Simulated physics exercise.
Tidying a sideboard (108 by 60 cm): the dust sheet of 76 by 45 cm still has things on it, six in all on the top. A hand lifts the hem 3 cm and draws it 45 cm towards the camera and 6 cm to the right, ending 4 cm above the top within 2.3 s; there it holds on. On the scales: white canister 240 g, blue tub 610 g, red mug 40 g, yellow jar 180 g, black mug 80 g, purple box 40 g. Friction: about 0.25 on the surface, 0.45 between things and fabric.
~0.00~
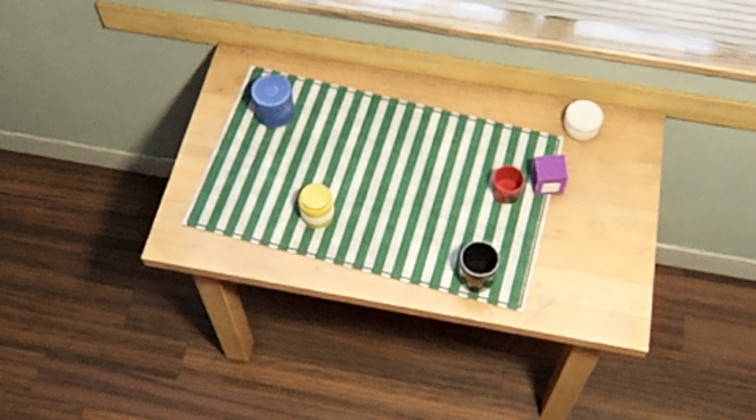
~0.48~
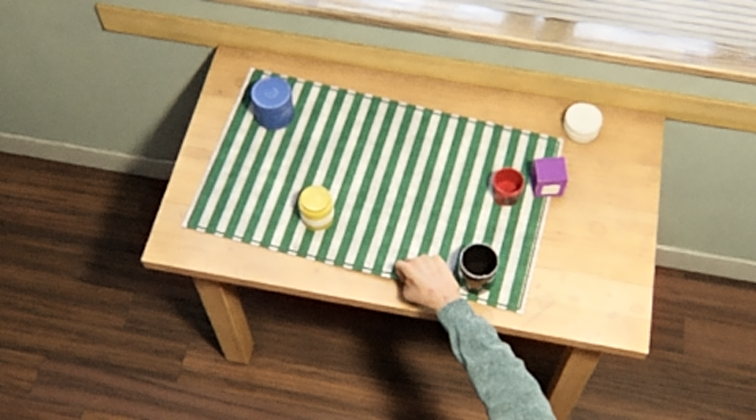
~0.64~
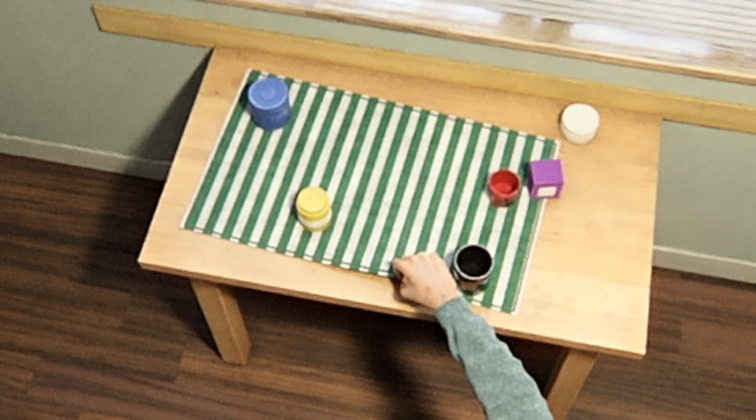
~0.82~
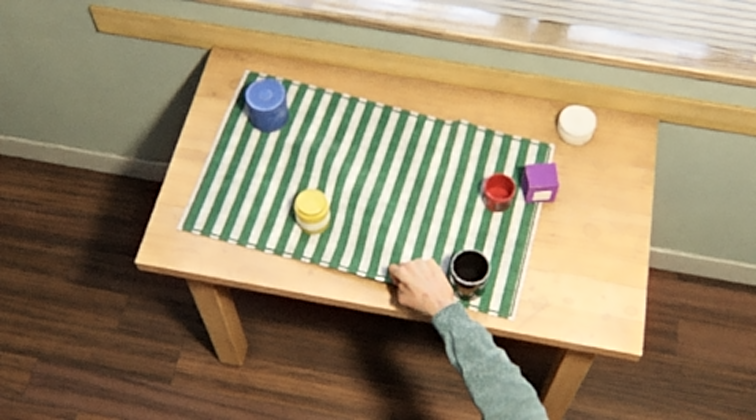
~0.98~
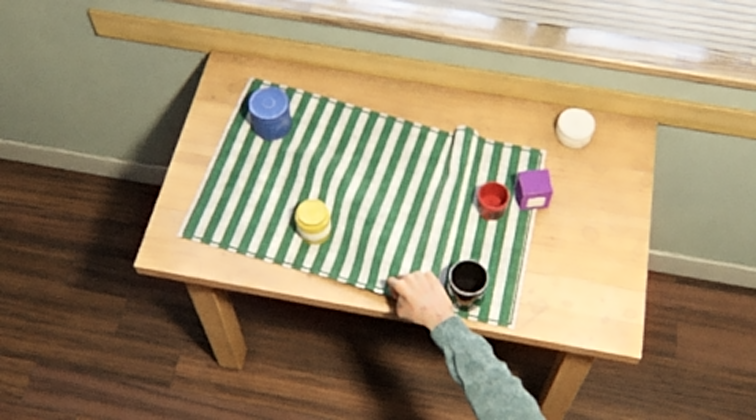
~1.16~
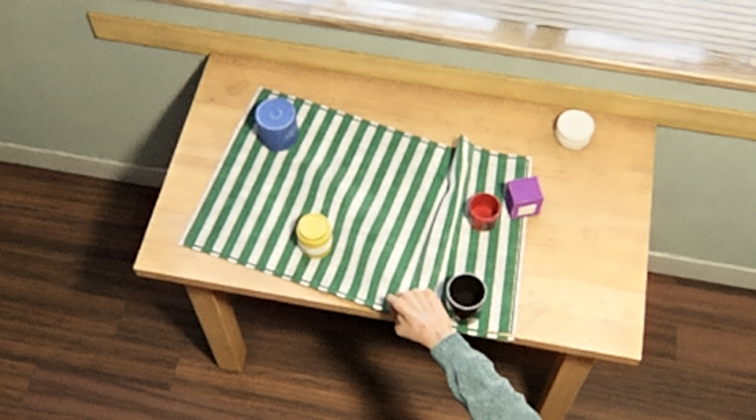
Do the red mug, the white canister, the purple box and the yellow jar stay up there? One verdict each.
The red mug falls off, the white canister remains up there, the purple box goes over the edge, the yellow jar drops off.
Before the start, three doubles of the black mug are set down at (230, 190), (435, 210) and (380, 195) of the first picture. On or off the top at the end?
In that order: Falls off, falls off, goes over.
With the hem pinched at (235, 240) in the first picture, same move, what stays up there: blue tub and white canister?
In that case: Blue tub drops off, white canister remains.
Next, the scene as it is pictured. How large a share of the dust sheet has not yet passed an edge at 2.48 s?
About 30 per cent.
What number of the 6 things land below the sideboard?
4 of them.
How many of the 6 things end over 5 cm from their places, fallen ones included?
That makes 5.
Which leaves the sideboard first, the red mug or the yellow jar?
The yellow one.
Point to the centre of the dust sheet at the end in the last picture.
Around (402, 385).
At 1.6 s, 80 % of the dust sheet is still over the top; red mug 18 cm off its start, purple box 18 cm off its start, yellow jar 15 cm off its start.
At 2.0 s, 55 % of the dust sheet is still over the top; yellow jar over the edge, red mug 30 cm off its start, purple box 28 cm off its start.
At 2.5 s, 30 % of the dust sheet is still over the top; purple box over the edge, red mug over the edge, yellow jar over the edge.
At 2.9 s, 20 % of the dust sheet is still over the top; red mug over the edge, purple box over the edge, yellow jar over the edge.
At 4.5 s, 20 % of the dust sheet is still over the top; red mug over the edge, purple box over the edge, yellow jar over the edge, white canister 0 cm off its start at (576, 125).
